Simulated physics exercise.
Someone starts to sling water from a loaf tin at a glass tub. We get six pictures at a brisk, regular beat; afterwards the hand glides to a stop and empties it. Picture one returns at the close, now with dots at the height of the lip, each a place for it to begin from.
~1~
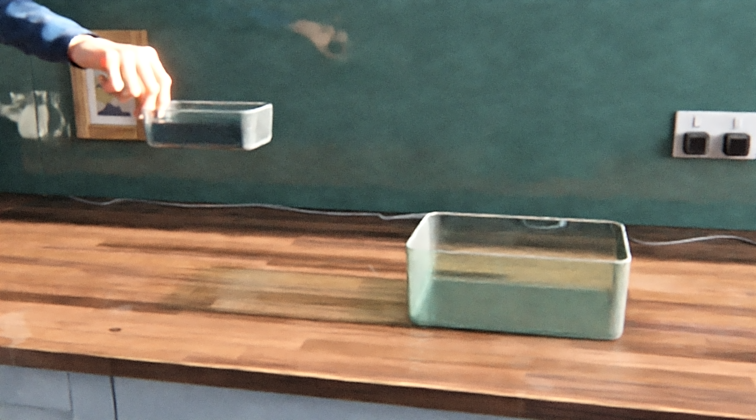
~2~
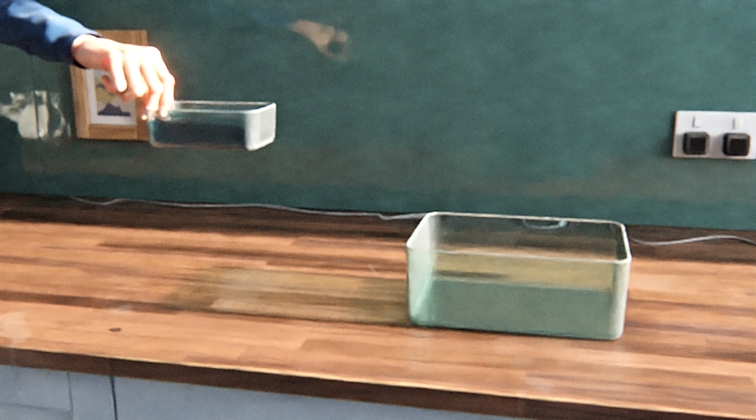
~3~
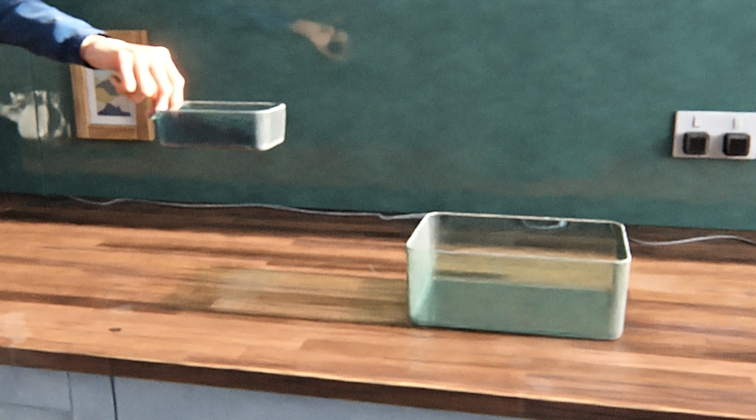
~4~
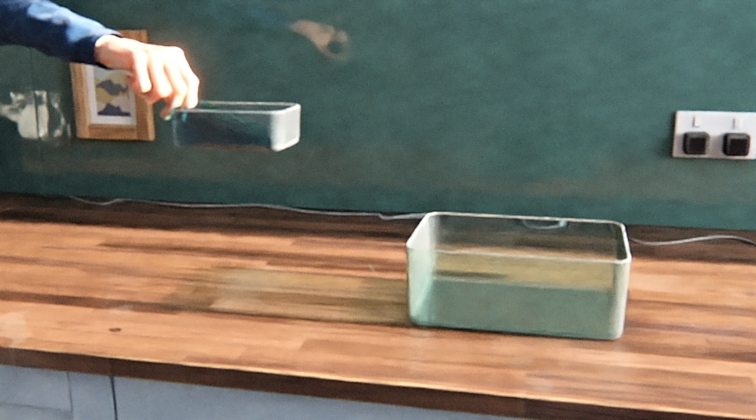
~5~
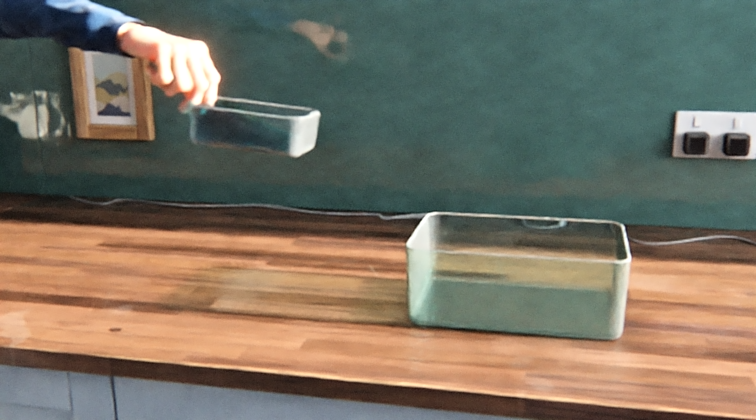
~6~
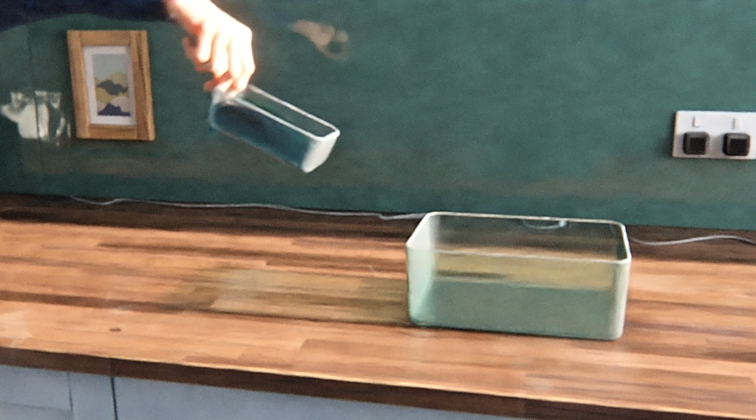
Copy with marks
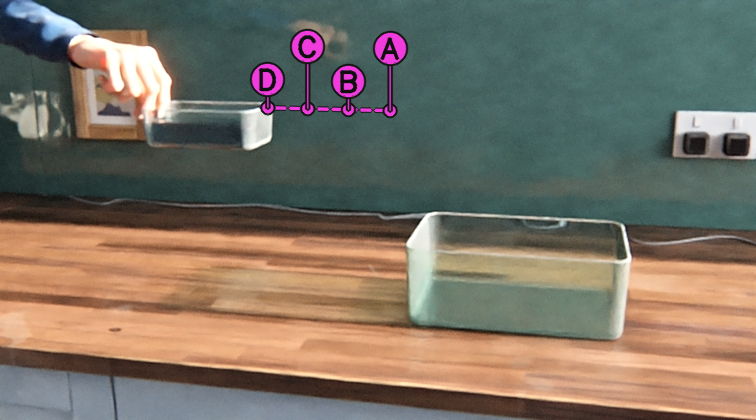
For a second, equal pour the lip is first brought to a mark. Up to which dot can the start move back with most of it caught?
The limit is C.
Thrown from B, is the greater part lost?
No, not at all.
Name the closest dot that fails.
D it is.
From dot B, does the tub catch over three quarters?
Yes, clearly.
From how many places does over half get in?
Three of the four.
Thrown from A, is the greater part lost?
No, that is safe.
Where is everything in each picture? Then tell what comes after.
In the first frame, upright, lip at (262, 107); tub from (408, 321) to (622, 338); nothing has left yet.
In the second frame, upright, lip at (265, 107); nothing has left yet.
In the third frame, upright, lip at (275, 107); nothing has left yet.
In the fourth frame, upright, lip at (290, 108); water is over the rim, down to (194, 106).
In the fifth frame, tipped about 6°, lip at (310, 114); water is over the rim, down to (197, 109).
In the sixth frame, tipped about 24°, lip at (331, 135); water is over the rim, down to (214, 134).
In magenta, A at (390, 110); B at (348, 109); C at (307, 108); D at (267, 107).
Choosing A, about 91 % lands in the tub, 4 % falls short and 5 % goes beside or beyond.
Choosing B, about 88 % lands in the tub, 4 % falls short and 8 % goes beside or beyond.
Choosing C, about 64 % lands in the tub, 31 % falls short and 5 % goes beside or beyond.
Choosing D, about 32 % lands in the tub, 62 % falls short and 6 % goes beside or beyond.
